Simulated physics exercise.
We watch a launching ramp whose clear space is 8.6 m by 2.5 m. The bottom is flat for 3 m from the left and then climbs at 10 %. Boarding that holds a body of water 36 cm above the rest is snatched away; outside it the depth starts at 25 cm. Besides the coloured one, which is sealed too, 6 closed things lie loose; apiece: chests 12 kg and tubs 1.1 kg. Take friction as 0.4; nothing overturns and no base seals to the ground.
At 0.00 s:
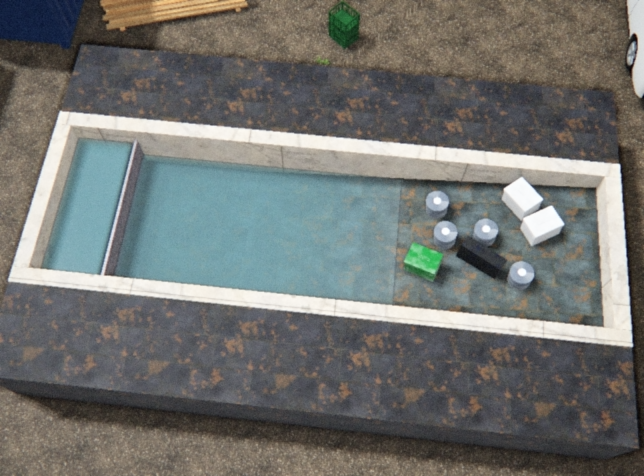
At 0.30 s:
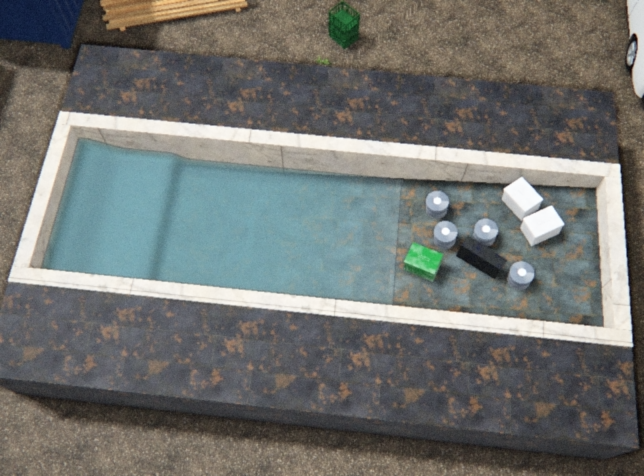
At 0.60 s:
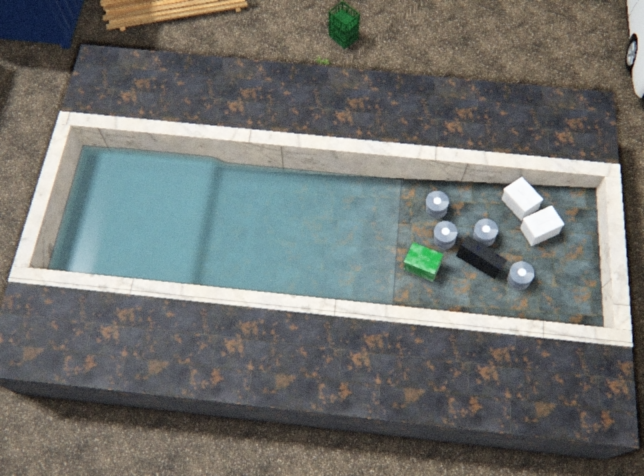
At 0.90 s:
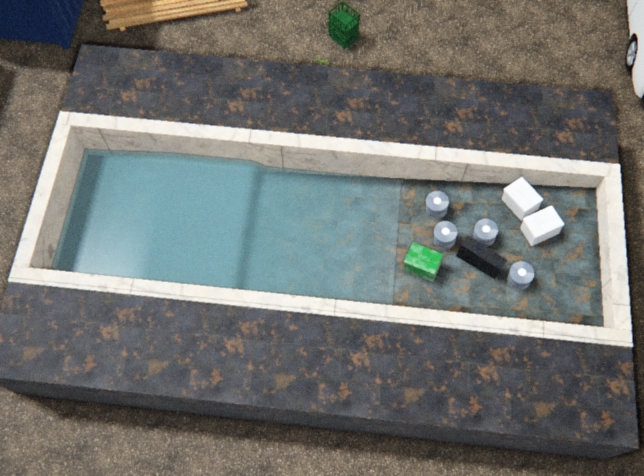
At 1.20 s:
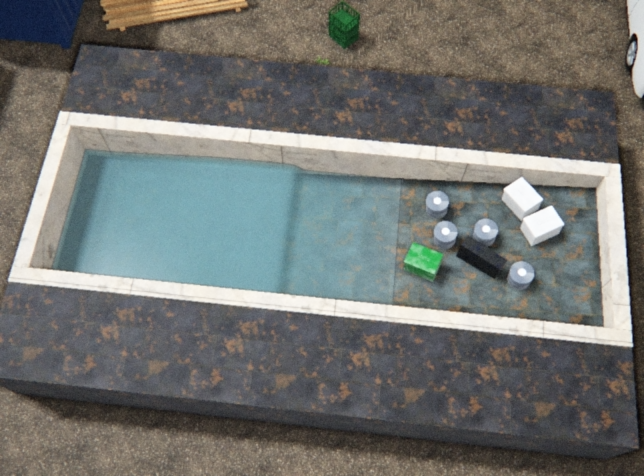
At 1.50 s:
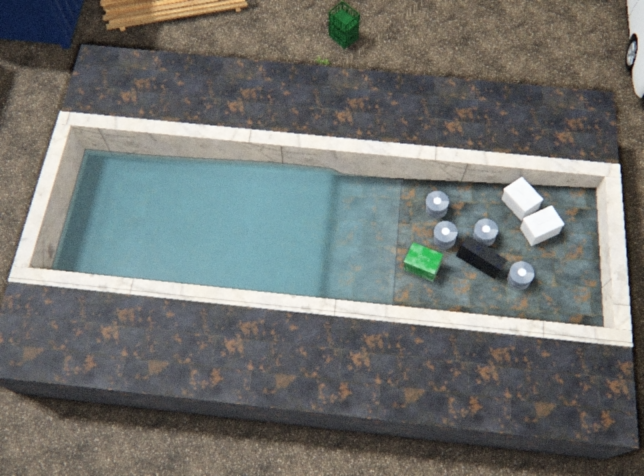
At first, a dark panel holds back water at the left end of a long, pale-edged basin, with a green block and several loose objects at the right. The panel disappears, and a low step of water moves steadily rightward along the basin, while the objects show no visible movement.
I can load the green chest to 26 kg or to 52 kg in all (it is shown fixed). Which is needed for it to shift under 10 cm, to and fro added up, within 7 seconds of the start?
For it, only the higher weight holds it.
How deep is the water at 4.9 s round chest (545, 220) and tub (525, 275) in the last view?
Roughly 4 and 4 cm.
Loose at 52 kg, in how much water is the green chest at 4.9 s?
Roughly 6 cm.
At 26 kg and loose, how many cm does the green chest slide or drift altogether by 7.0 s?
About 40 cm.
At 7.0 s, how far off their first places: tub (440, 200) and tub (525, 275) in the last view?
In that order: 150 cm, 20 cm.
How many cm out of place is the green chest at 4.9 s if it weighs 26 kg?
About 40 cm.
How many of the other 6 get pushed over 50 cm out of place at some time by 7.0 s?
I count 5.
After 2.1 s the green chest would be 0 cm from its start with 26 kg and 0 cm from its start with 52 kg; 0 cm of water round it then.
After 3.1 s the green chest would be 35 cm from its start with 26 kg and 0 cm from its start with 52 kg; 8 cm of water round it then.
After 4.9 s the green chest would be 36 cm from its start with 26 kg and 0 cm from its start with 52 kg; 6 cm of water round it then.
After 7.0 s the green chest would be 36 cm from its start with 26 kg and 0 cm from its start with 52 kg; 2 cm of water round it then.
